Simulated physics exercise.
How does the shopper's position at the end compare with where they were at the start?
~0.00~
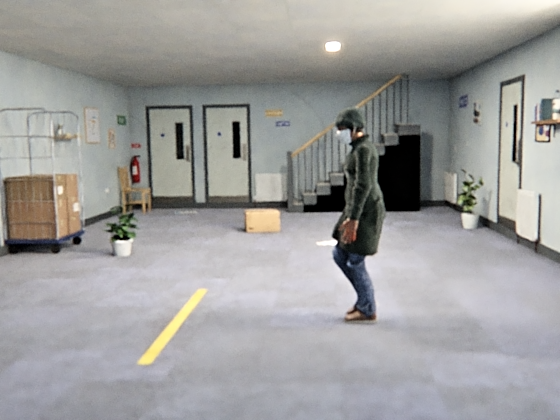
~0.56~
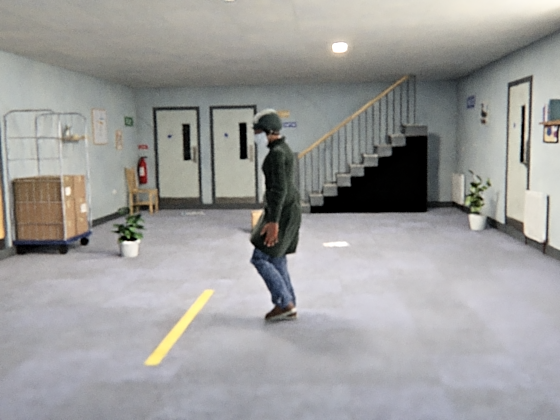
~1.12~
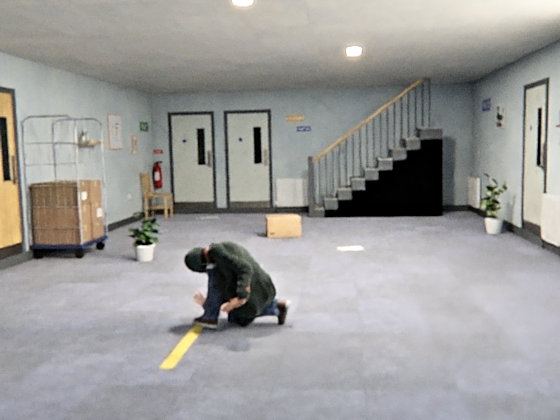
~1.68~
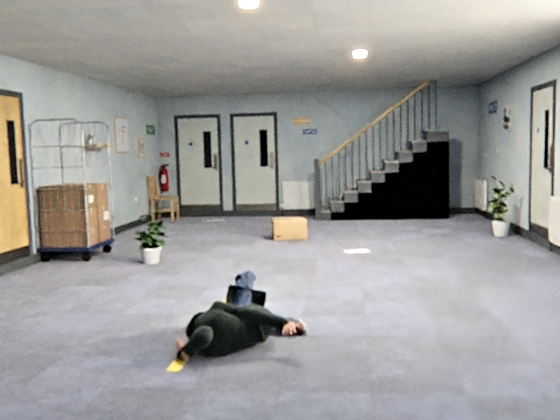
At the start the shopper is upright, right of the centre of the view and well clear of the yellow strip. By the end they are further left and lower in the view, lying on the floor at the strip.
